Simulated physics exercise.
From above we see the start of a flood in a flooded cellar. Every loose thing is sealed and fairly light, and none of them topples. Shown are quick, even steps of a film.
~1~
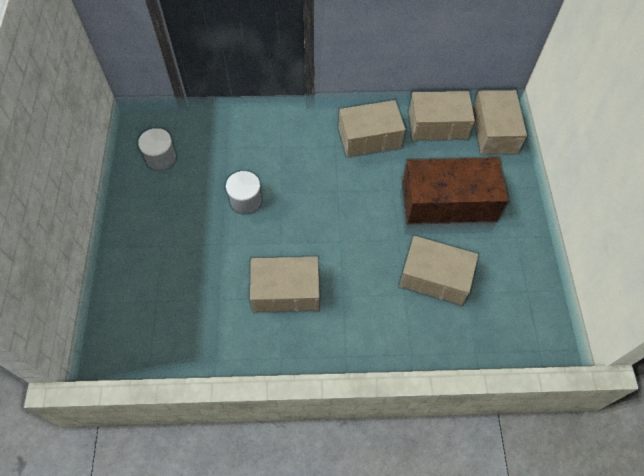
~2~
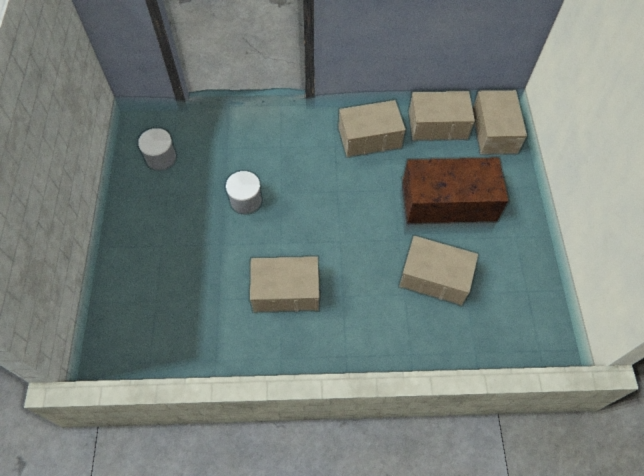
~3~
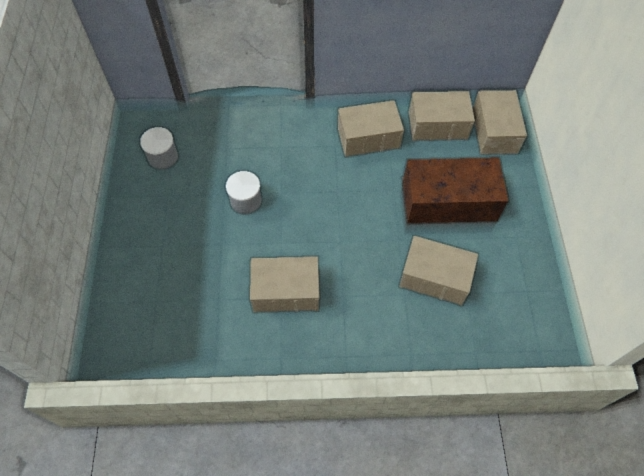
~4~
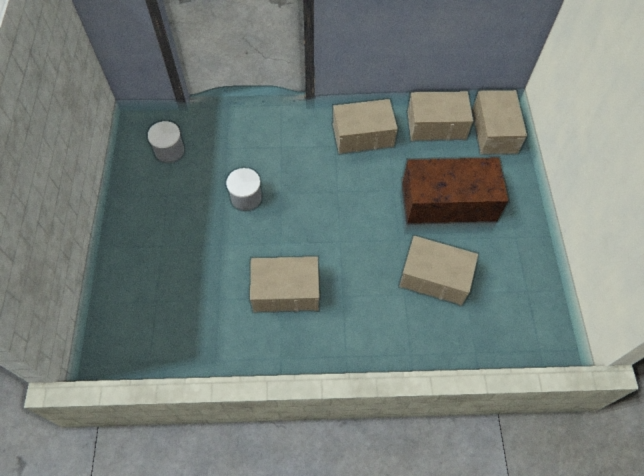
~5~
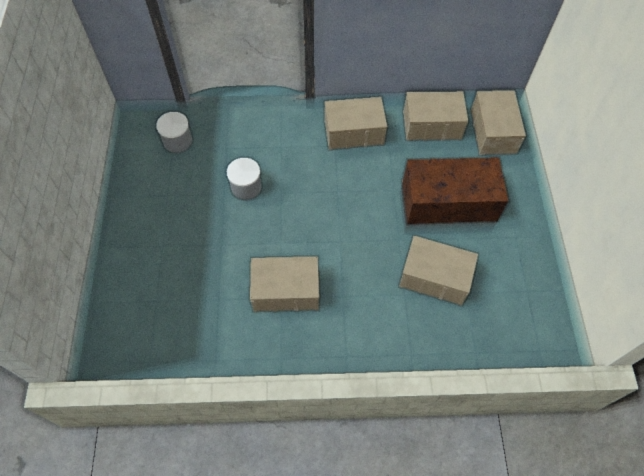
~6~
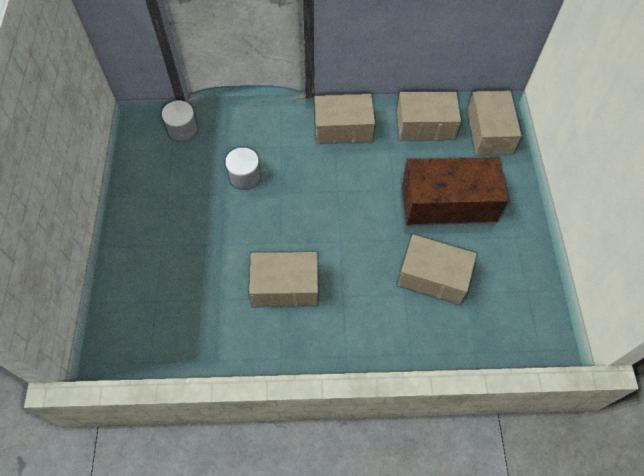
Dark door panel vanishing from the doorway of a flooded cellar, then pails and pale crates drifting slowly across the teal water.
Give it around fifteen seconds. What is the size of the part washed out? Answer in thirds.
Two thirds or more.
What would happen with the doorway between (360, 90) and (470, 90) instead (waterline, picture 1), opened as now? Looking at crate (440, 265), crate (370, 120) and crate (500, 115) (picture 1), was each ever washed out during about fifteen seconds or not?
Going through them in turn: Remains behind; escaped; escaped.
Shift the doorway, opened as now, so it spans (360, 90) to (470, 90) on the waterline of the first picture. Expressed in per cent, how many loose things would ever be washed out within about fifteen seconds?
Something like 60 percent.
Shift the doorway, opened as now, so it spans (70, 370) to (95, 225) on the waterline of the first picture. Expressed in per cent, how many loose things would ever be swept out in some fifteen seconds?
By my count it's 40 percent.
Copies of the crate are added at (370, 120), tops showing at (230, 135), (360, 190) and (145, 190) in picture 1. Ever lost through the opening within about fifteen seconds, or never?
Well, taking each in turn, that's lost to the flow, lost to the flow and finally lost to the flow.
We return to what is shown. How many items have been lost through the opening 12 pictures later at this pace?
Tally: 3.
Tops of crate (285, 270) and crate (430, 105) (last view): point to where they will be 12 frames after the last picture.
The first should be near (245, 214), the second near (315, 96).
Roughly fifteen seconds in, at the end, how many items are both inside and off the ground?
The tally stands at 2.
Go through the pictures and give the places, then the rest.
In the first picture, a pail at (155, 141) floats; a crate at (372, 119), afloat; 0 of 7 have shifted.
In the second picture, a pail at (155, 141) floats; a crate at (372, 119) floats; 0 of 7 have shifted.
In the third picture, a pail at (156, 140), afloat, close to its start; a crate at (371, 119), afloat; 0 of 7 have shifted.
In the fourth picture, a pail at (164, 134), afloat, close to its start; a crate at (365, 117) floats, close to its start; 3 of 7 have shifted.
In the fifth picture, a pail at (172, 124) floats, close to its start; a crate at (356, 114), afloat, close to its start; 4 of 7 have shifted.
In the sixth picture, a pail at (177, 113) floats, a stride from its start; a crate at (344, 110), afloat, a stride from its start; 6 of 7 have shifted.
A moment on, 0 of 7 are out; 7 afloat.
Next, 3 of 7 are out; 4 afloat.
Later, 4 of 7 are out; 3 afloat.
In the end, 5 of 7 are out; 2 afloat.
